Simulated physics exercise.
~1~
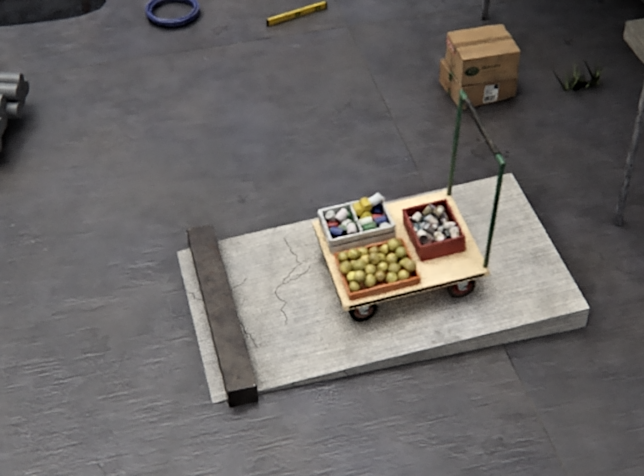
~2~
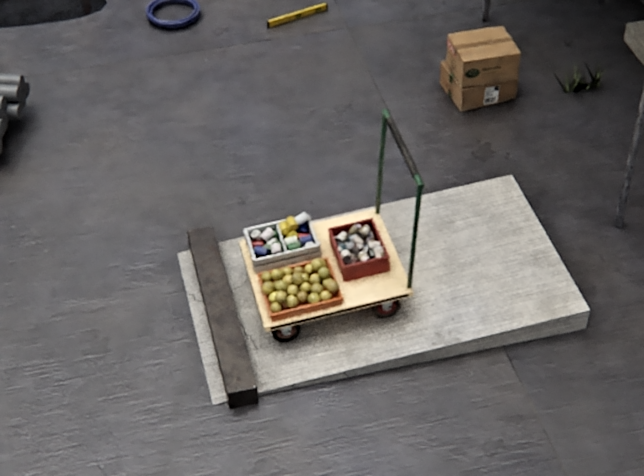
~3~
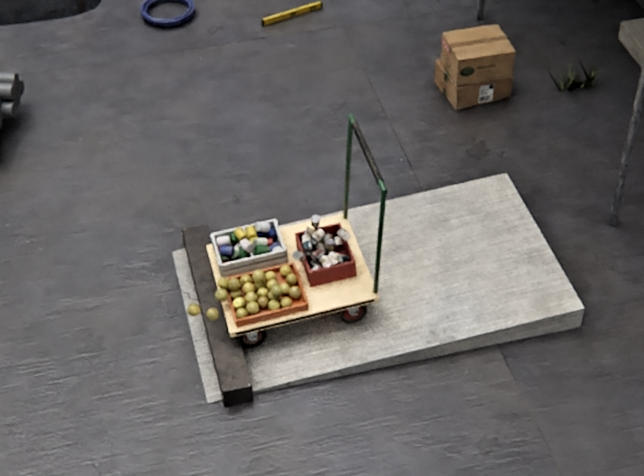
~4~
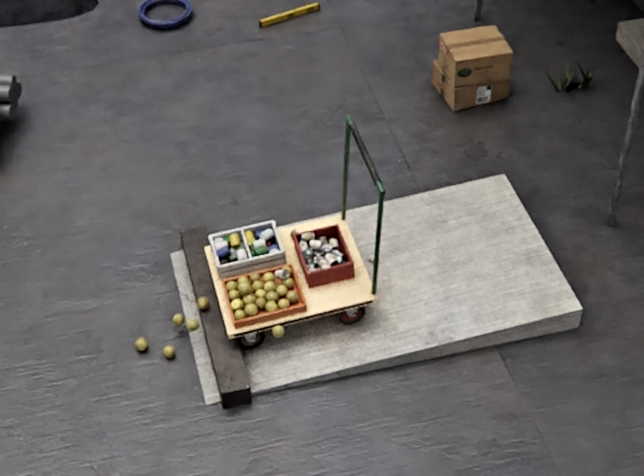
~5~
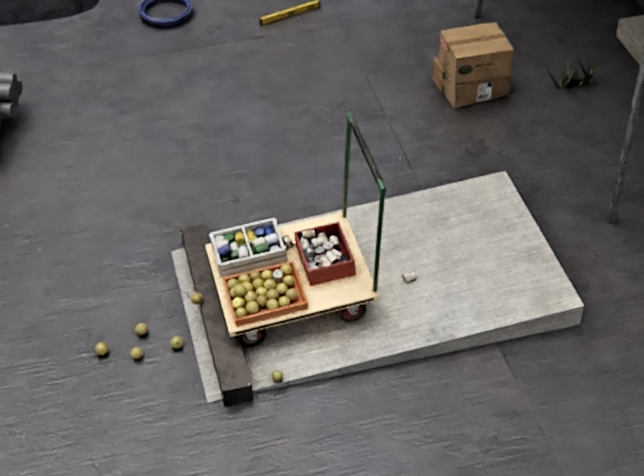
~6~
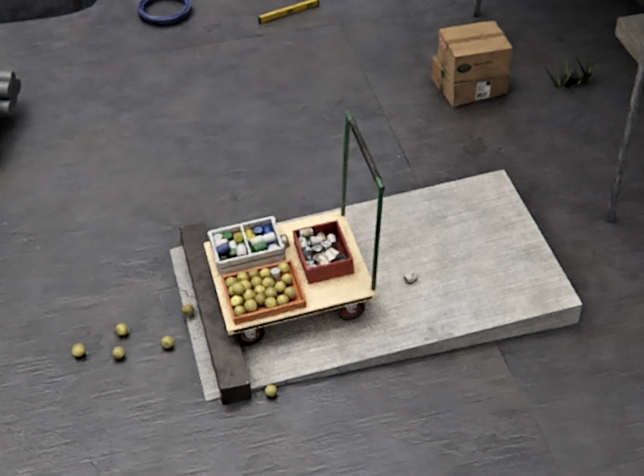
The clip opens on a flat trolley with a green handle near the middle of a pale, gently sloping ramp, carrying an orange tote of yellowish apples, a white tote of small jars and a red tote of small tins. It rolls left down the slope toward a dark raised sill. The trolley stops at the sill, and apples spill over the front of the orange tote. Several roll left across the grey floor, while another drops beside the ramp's near edge. A small tin comes to lie on the ramp behind the trolley. At the end, the trolley stands still, the white tote's jars still inside.
